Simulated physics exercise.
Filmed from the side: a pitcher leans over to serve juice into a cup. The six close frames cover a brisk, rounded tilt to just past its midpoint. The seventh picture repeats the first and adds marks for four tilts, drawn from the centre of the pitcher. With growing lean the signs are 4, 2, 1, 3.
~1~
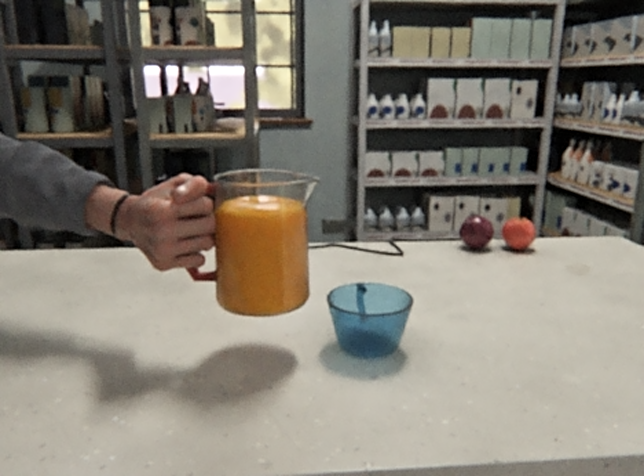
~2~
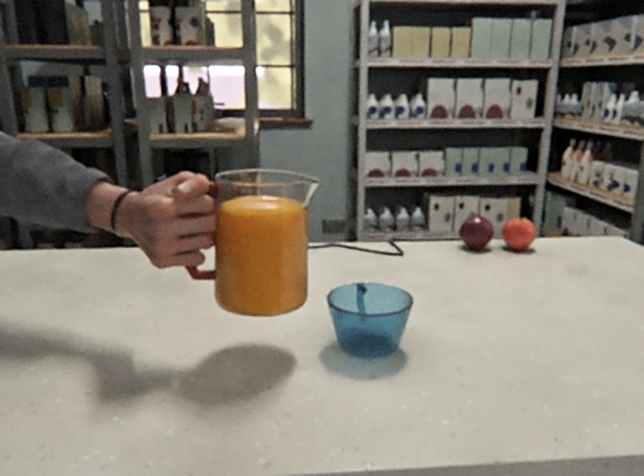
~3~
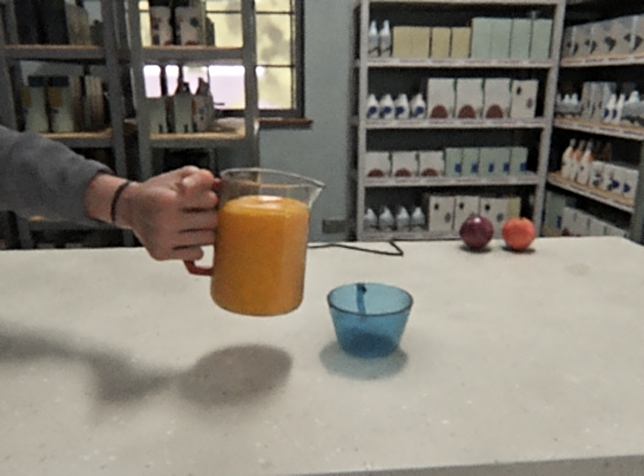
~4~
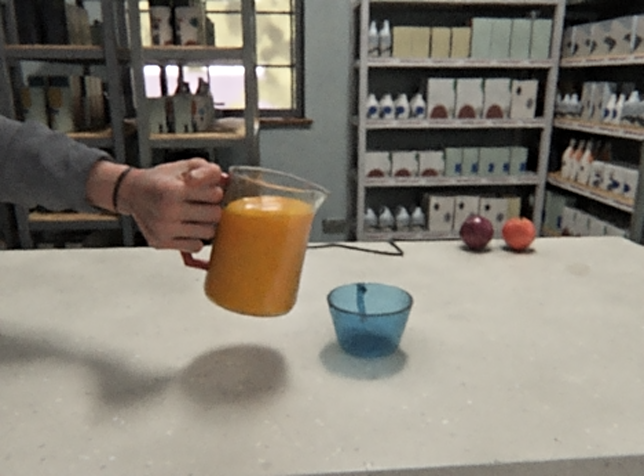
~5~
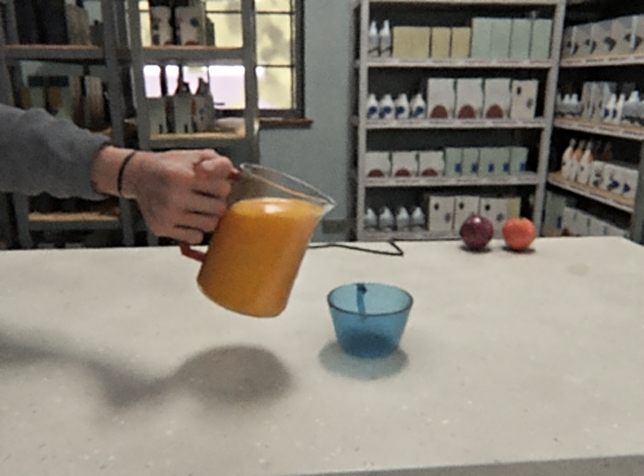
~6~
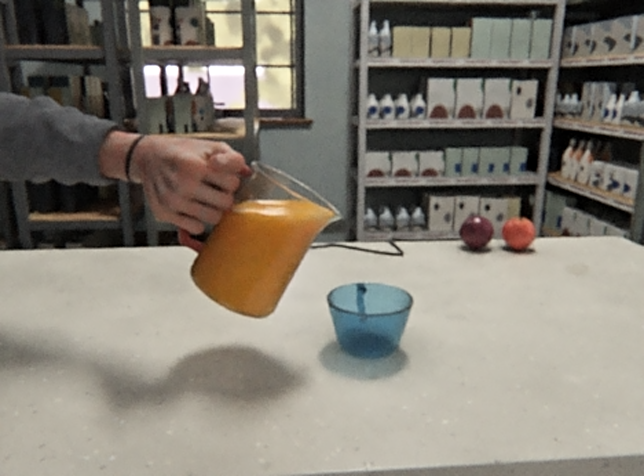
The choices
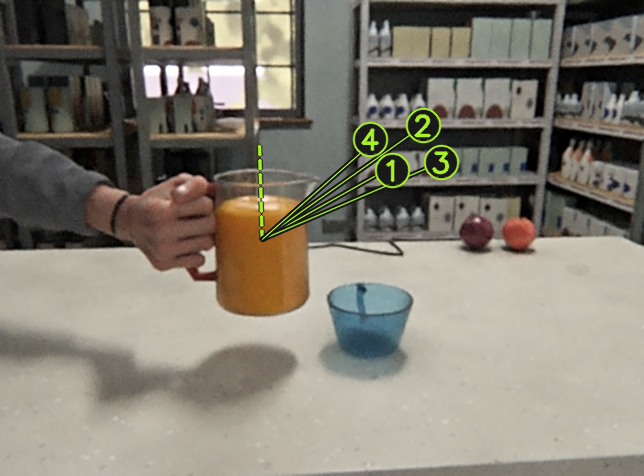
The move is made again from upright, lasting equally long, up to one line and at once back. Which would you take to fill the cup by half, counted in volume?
Choose 2.
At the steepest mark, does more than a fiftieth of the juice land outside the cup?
Yes, it does.
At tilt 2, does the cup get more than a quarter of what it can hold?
Yes, clearly.
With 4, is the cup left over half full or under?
Under half.
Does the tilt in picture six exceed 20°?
Yes, it does.
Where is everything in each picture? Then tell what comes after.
Upright, lip at (318, 179); rim of the cup round (370, 297); nothing has left yet, in the first frame.
Upright, lip at (320, 181); nothing has left yet, in the second frame.
Tipped about 6°, lip at (324, 185); nothing has left yet, in the third frame.
Tipped about 13°, lip at (330, 193); nothing has left yet, in the fourth frame.
Tipped about 21°, lip at (336, 203); nothing has left yet, in the fifth frame.
Tipped about 30°, lip at (340, 215); nothing has left yet, in the sixth frame.
On the marked copy, 1 at (375, 176); 2 at (409, 135); 3 at (426, 168); 4 at (360, 153).
If 1 is chosen, the cup ends with about 68 % of what it can hold; 3 % of the juice is spilt.
If 2 is chosen, the cup ends with about 49 % of what it can hold.
If 3 is chosen, the cup ends with about 79 % of what it can hold; 9 % of the juice is spilt.
If 4 is chosen, the cup ends with about 33 % of what it can hold.
